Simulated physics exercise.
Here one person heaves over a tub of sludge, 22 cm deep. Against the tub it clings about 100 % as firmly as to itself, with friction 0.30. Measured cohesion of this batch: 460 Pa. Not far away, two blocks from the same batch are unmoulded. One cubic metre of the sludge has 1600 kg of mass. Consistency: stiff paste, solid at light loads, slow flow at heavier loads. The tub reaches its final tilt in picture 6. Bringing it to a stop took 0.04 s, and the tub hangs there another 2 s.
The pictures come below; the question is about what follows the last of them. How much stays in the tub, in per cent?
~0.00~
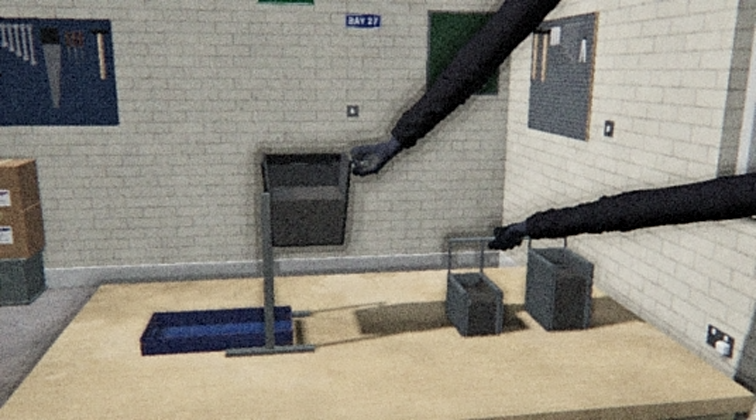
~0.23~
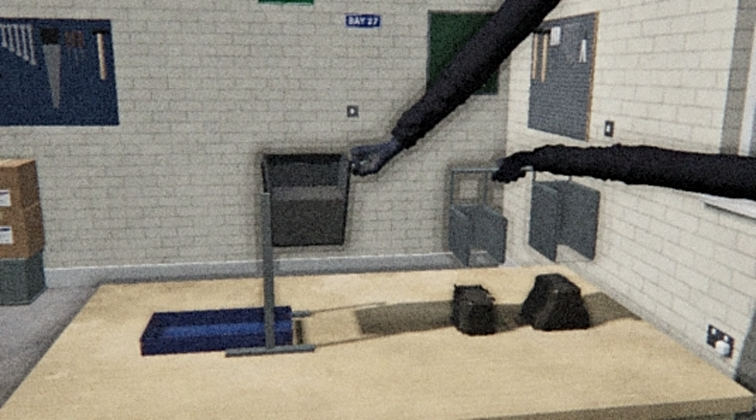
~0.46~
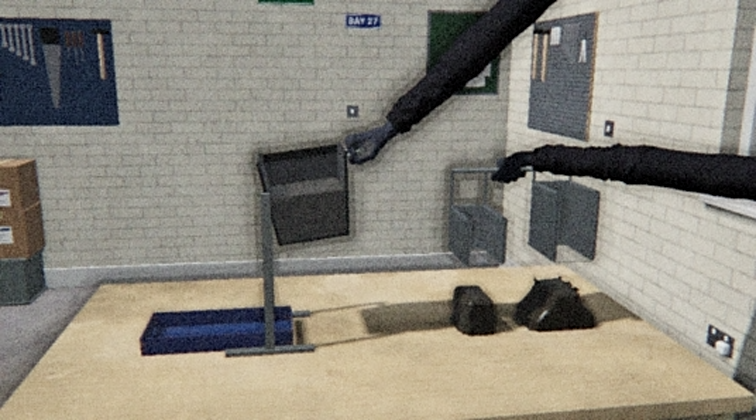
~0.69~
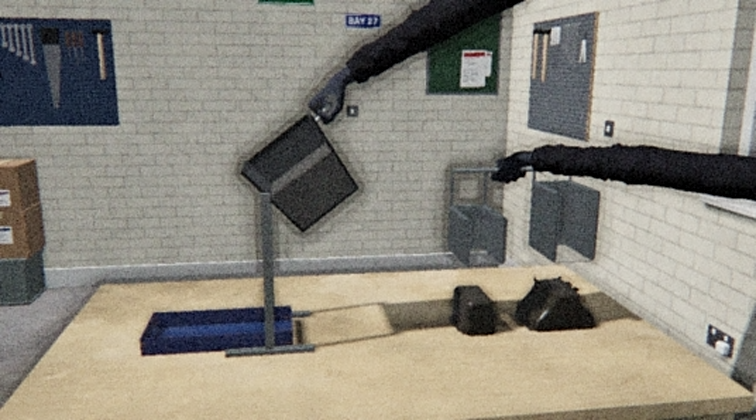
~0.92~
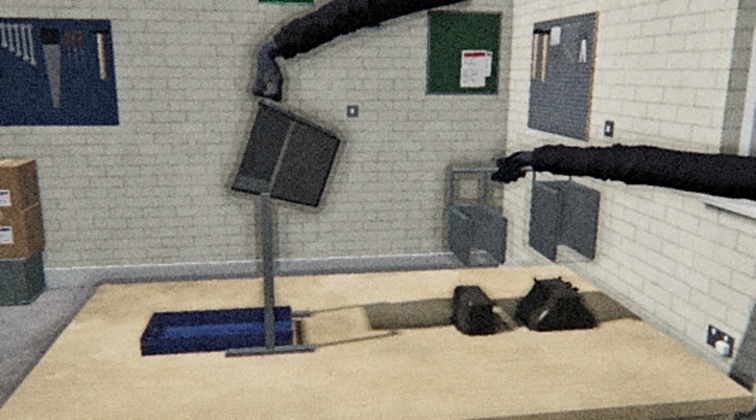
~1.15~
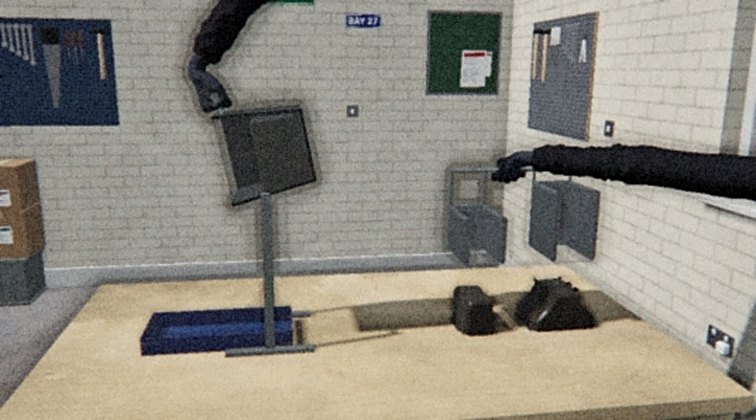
Roughly 46 per cent stays in the tub.
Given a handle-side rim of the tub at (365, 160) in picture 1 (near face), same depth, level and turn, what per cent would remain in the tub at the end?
The tub would end up holding some 35 % of it.
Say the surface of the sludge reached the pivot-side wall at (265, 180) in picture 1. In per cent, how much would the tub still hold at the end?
Roughly 30 per cent would still be in the tub at the end.
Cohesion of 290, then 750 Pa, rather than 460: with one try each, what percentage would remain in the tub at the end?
The two runs give near 35 % and near 70 % respectively.
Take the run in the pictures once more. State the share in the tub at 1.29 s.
It comes to about 100 percent of the start.
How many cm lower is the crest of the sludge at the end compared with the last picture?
Roughly 13 cm.
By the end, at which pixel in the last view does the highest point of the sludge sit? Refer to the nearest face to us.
On the near face, the top ends up close to (283, 167).
After 1.29 s, the tub is at 100 degrees and holds 100 %.
After 1.46 s, the tub is at 100 degrees and holds 59 %.
After 1.63 s, the tub is at 100 degrees and holds 46 %.
After 1.80 s, the tub is at 100 degrees and holds 46 %.
After 3.15 s, the tub is at 100 degrees and holds 46 %.
